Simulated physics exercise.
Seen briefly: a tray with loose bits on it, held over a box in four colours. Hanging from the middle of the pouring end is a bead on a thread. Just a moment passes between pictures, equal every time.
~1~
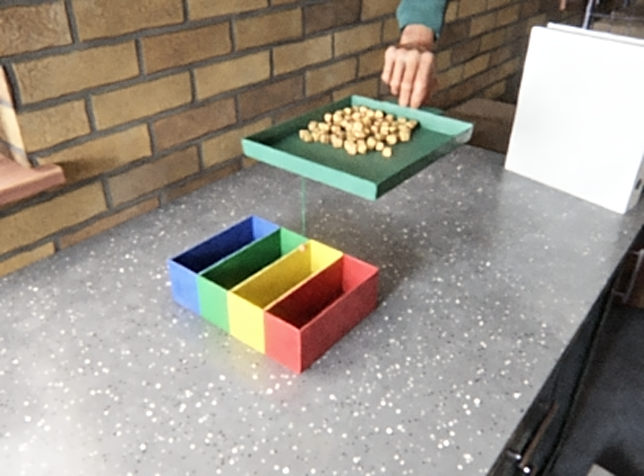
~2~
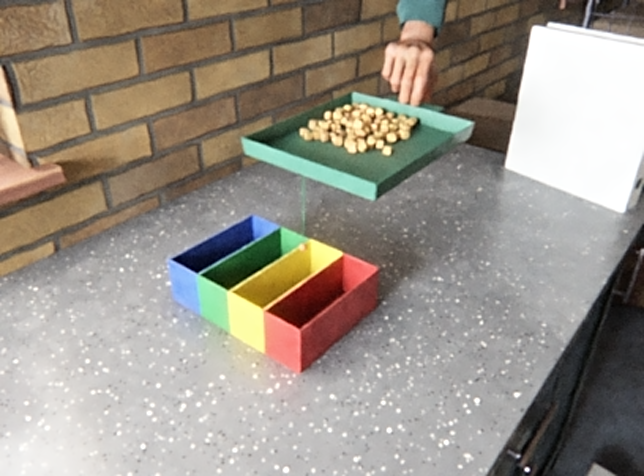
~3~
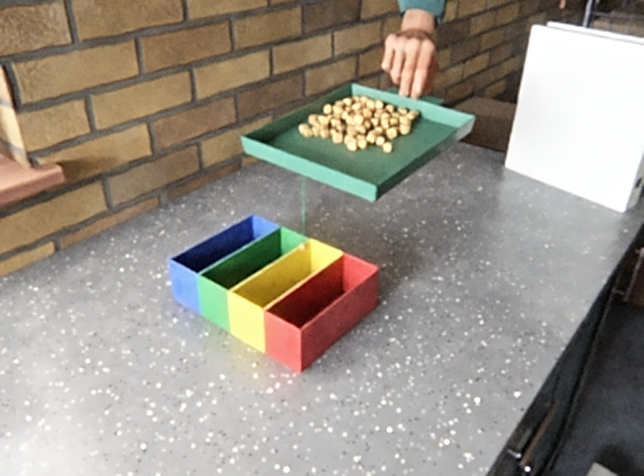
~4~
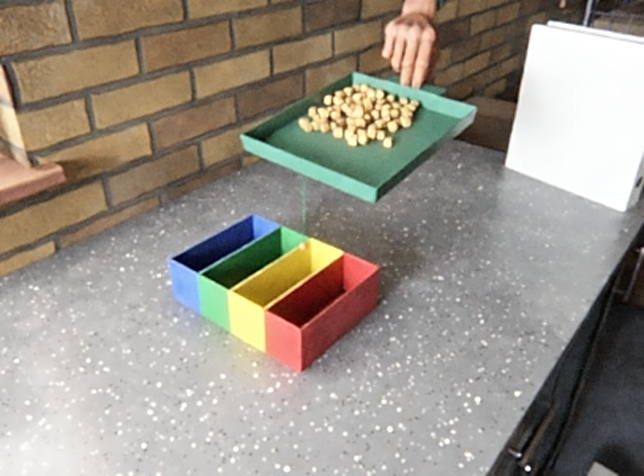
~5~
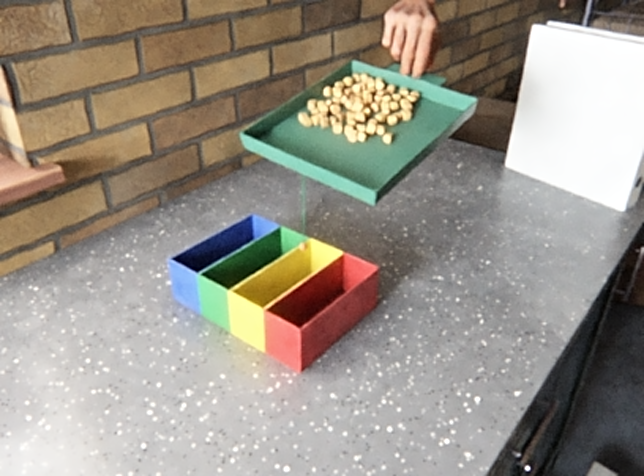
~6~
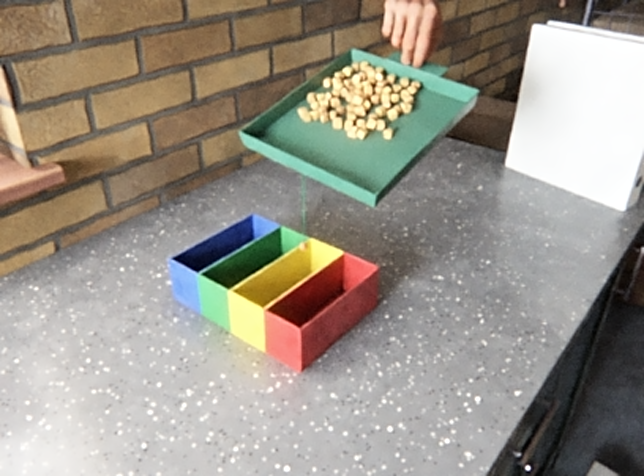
A green tray of small wooden cubes gradually tilting as a hand raises its far side above a four-coloured box.
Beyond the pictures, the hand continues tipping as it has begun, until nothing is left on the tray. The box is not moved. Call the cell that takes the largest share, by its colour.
Most goes to the red cell.
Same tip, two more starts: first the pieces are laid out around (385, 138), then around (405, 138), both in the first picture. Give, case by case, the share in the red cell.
About 50 % and 40 %.
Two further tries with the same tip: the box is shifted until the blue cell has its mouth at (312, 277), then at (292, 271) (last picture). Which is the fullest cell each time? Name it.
That green cell first, the cell in green second.
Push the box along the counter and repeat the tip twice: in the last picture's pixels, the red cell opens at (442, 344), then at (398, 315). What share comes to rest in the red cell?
You'd end up with around 0 per cent and then around 0 per cent.
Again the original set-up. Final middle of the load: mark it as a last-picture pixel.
Somewhere around (336, 332) in the final view.
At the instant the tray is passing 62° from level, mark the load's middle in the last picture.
I'd put the middle of the pieces at roughly (345, 175).
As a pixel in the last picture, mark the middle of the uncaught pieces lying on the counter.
Its middle is at roughly (388, 357).
Soon after the last picture, tray tipped steeply; most on the tray; a small part falling or outside the box.
A little later, tray tipped past a quarter turn; about half on the tray; a small part in the red cell; a stray few in the yellow cell; about a third falling or outside the box.
Later still, tray tipped past a quarter turn; about a third in the red cell; a small part in the yellow cell; about half falling or outside the box.
At rest, tray tipped past a quarter turn; about a third in the red cell; a small part in the yellow cell; none in the green cell; none in the blue cell; about half outside the box.
